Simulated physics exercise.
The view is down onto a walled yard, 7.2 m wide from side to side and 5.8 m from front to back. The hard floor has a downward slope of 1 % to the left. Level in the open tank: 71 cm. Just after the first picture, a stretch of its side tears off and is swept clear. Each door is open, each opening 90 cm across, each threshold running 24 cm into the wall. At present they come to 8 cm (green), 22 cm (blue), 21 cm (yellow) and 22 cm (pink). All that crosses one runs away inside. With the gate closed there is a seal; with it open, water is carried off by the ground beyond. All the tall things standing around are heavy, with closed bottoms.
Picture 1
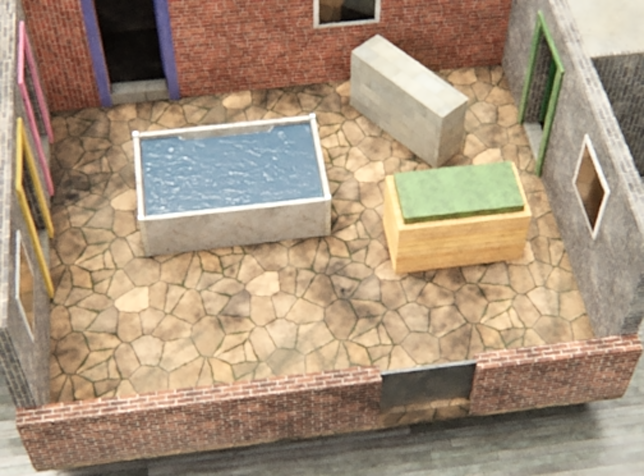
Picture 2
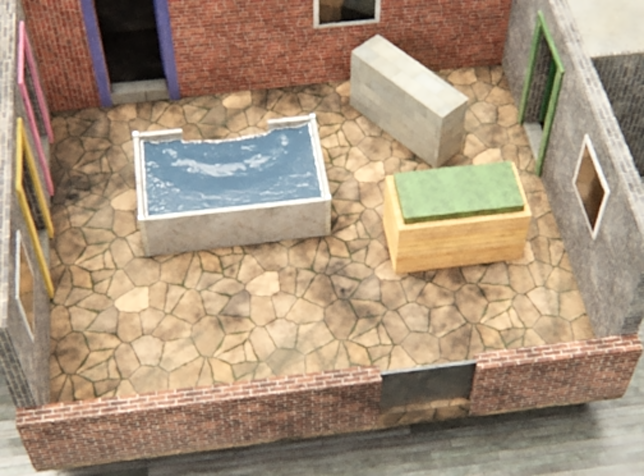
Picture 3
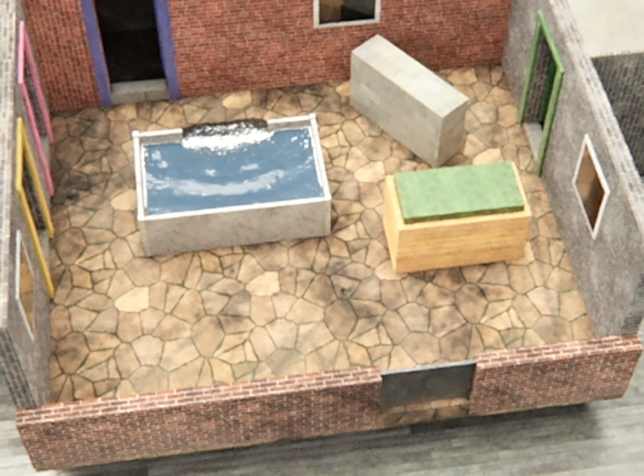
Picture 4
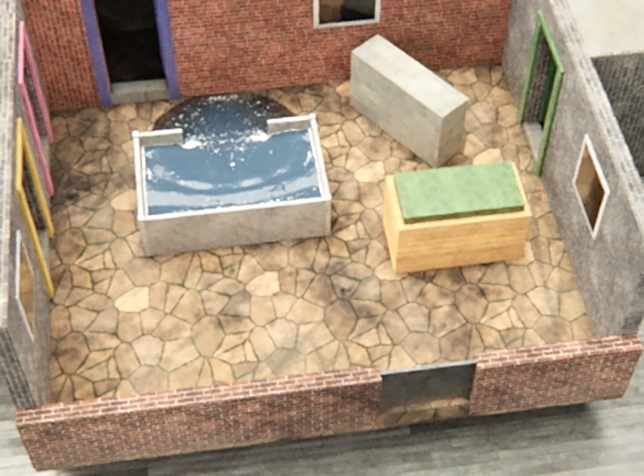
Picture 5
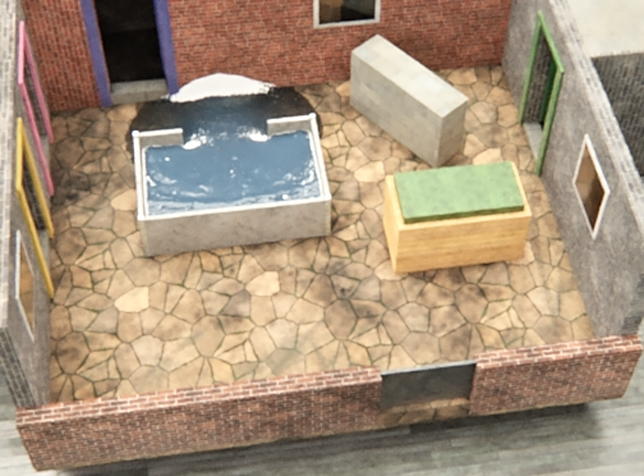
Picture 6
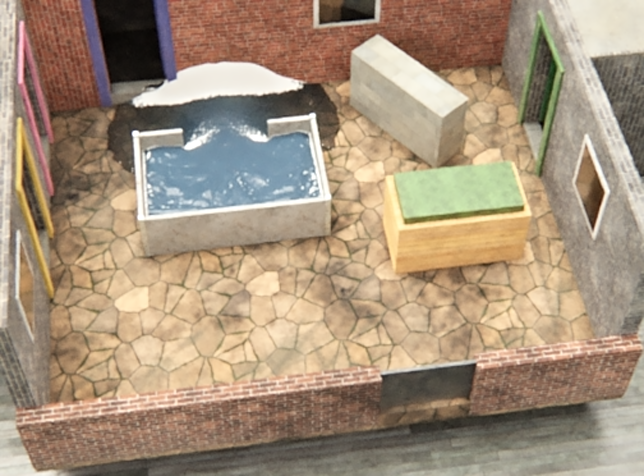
Walled yard with an open tank, its far side breaking away and water pouring through the gap, spreading over the paving behind.
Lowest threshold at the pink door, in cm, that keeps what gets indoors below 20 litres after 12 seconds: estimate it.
My estimate is 21 cm.
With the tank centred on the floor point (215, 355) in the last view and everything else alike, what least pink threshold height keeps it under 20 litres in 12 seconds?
It should be around 17 cm high.
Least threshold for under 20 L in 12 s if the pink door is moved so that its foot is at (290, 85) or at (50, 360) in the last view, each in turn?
Minimums: About 26 cm and 9.5 cm.
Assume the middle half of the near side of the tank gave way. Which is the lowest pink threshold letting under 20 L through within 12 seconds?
Then 10.5 cm.
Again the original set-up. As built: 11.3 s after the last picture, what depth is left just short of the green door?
You'd measure close to 4.5 cm there.
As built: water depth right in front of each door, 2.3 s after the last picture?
Lab note, cm: Green 8; blue 19; yellow 7; pink 24.
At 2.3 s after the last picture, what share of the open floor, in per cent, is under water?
About 45 per cent.
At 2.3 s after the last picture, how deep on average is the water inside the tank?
Close to 26 cm deep on average.
Then, 0.7 s after the last picture water covers 15 % of the floor, deepest (50 cm) near (213, 103); it has not reached the pink door.
Then, 2.3 s after the last picture water covers 45 % of the floor, deepest (30 cm) near (51, 112); 24 cm at the pink door, 11 litres in over its 22 cm threshold.
Then, 11.3 s after the last picture water covers 100 % of the floor, deepest (11 cm) near (51, 440); 7 cm at the pink door, 16 litres in over its 22 cm threshold.
At the pink door as built, the water peaked near 26 cm, 1.9 s after the last picture.
Run again over the same 12 s with other heights there, 33 litres in over 19 cm, 6 litres over 25.5 cm. The limit of 20 litres is kept from about 21 cm up.
